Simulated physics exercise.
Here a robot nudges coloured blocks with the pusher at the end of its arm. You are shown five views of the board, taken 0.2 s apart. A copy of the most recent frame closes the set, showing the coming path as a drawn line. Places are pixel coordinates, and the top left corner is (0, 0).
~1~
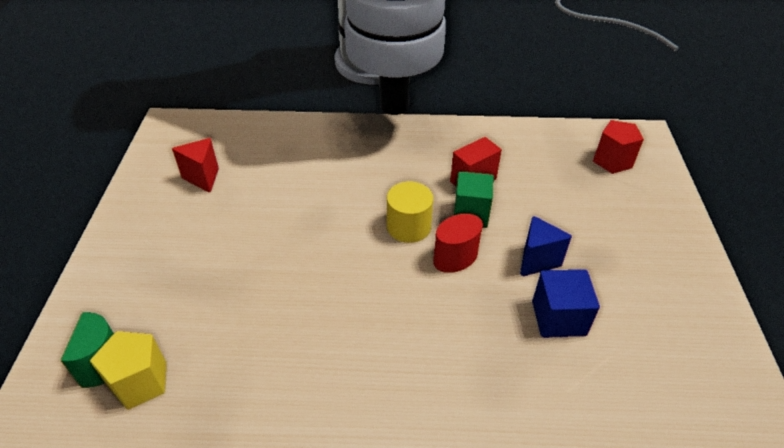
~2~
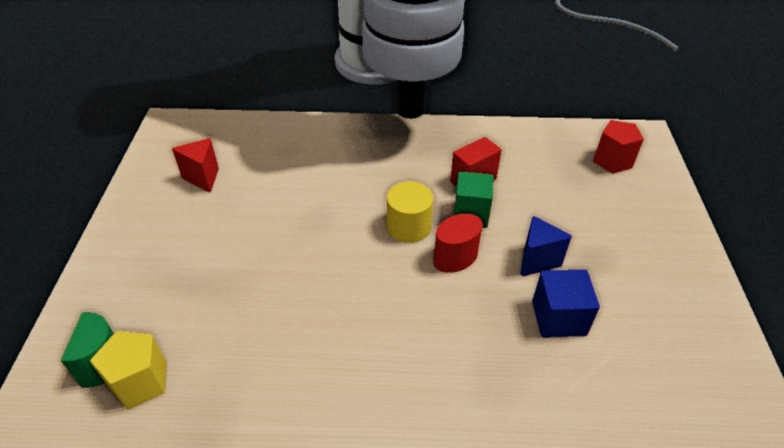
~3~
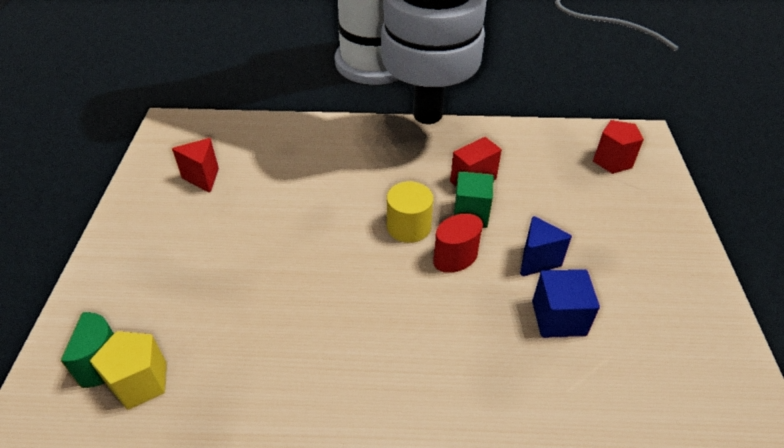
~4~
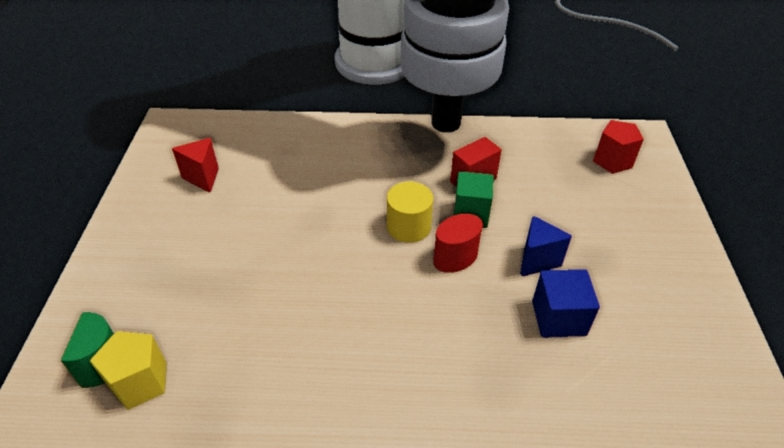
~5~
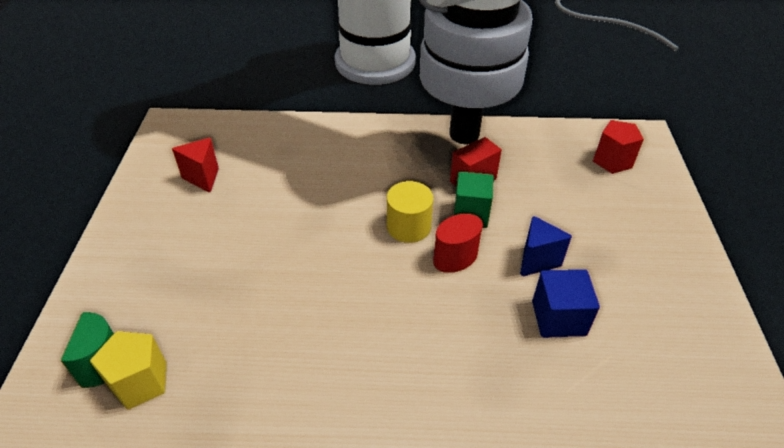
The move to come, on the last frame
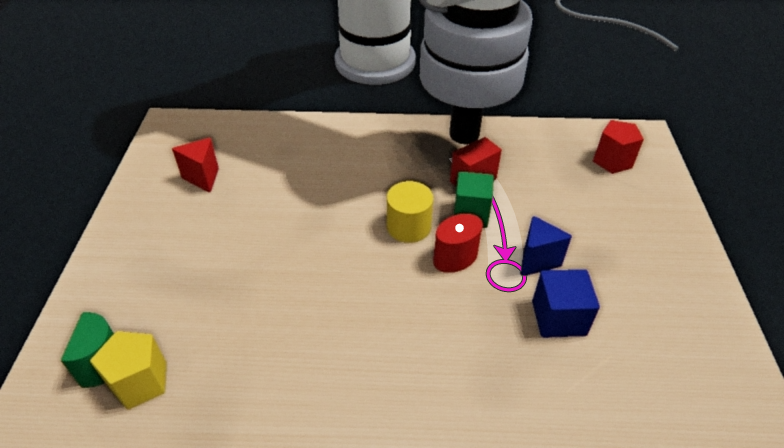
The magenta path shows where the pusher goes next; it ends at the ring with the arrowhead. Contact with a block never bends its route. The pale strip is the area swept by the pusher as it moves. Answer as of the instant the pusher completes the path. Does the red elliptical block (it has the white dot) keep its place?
I believe not.
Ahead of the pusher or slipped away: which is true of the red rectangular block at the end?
Before the pusher.
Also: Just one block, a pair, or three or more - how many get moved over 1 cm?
Expect three or more.
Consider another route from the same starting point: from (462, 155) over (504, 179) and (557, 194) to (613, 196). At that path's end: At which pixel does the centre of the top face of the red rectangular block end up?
I predict (488, 163).
The drawn path runs from (462, 155) through (496, 208) to (506, 275); the dot is on the red elliptical block.
On the path given first. One third of the way, pusher (490, 170); green square piece (473, 198), turned 15° clockwise; red rectangular block (491, 180), turned 55° clockwise.
Two thirds of the way, pusher (506, 210); red elliptical block (440, 255), turned 45° clockwise; green square piece (473, 237), turned 35° clockwise; red rectangular block (502, 223), turned 75° clockwise.
At the end, pusher (511, 257); red elliptical block (411, 274), turned 85° clockwise; green square piece (455, 274), turned 60° clockwise; red rectangular block (493, 271), turned 105° clockwise; blue triangle not moved.
